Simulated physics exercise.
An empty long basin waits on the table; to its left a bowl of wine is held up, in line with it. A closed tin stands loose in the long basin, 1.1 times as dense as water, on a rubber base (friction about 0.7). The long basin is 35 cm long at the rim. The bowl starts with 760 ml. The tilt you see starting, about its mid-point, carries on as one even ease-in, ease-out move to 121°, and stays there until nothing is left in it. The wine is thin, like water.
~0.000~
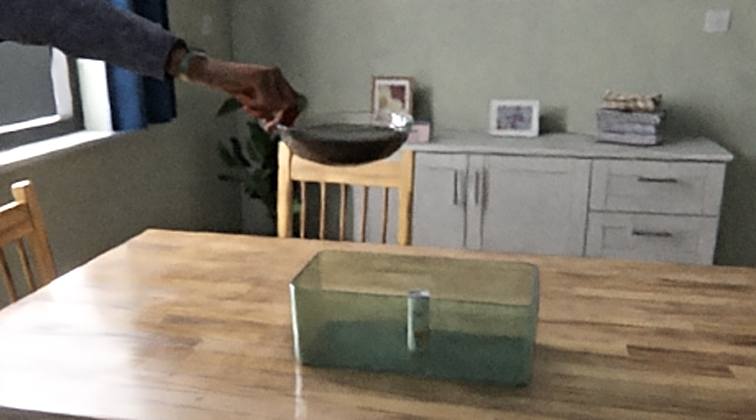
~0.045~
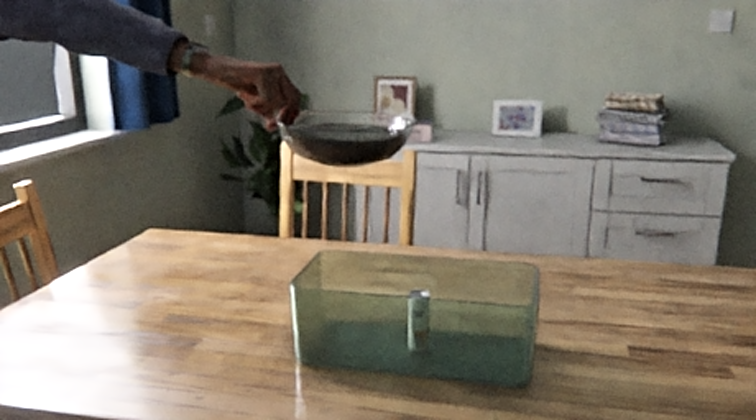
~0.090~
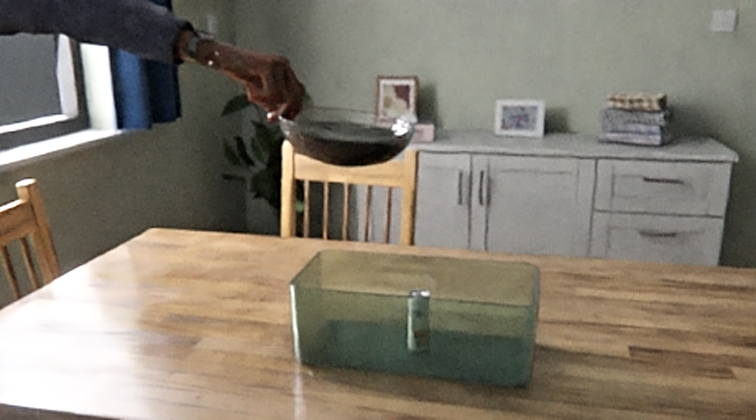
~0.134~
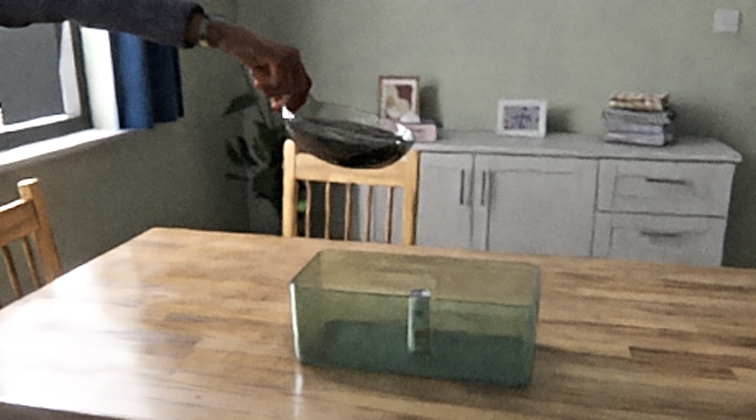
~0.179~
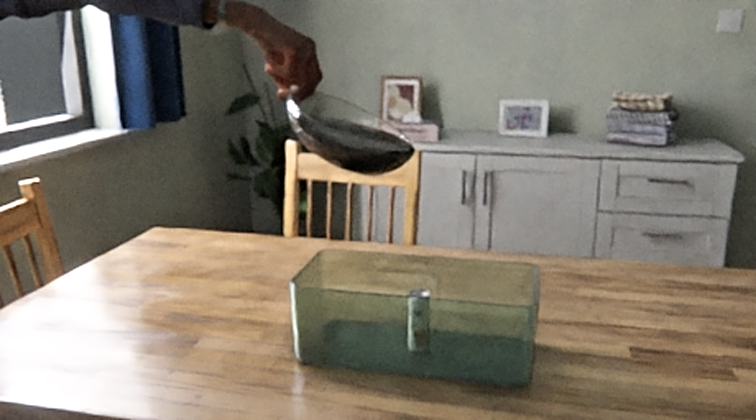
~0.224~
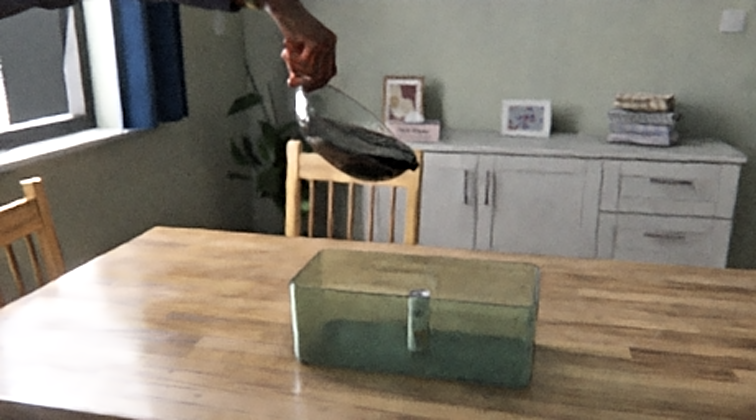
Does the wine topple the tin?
It stays up.
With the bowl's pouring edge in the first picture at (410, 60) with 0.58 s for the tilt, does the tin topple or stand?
Then it falls.
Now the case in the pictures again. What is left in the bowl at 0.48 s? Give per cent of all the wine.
Some 0 per cent.
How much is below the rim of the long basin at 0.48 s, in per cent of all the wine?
About 76 per cent.
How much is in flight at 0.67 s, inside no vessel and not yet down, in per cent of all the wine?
About 18 per cent.
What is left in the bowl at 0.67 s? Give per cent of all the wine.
Some 0 per cent.
Then, 0.48 s in, the tilt is 113° and 0 per cent is still to pour; the tin stands where it began.
Then, 0.67 s in, the tilt is 121° and 0 per cent is still to pour; the tin stands where it began.
Then, 0.87 s in, the tilt is 121° and 0 per cent is still to pour; the tin stands where it began.
Then, 1.08 s in, the tilt is 121° and 0 per cent is still to pour; the tin stands where it began.
Finally, the tin stands where it began.
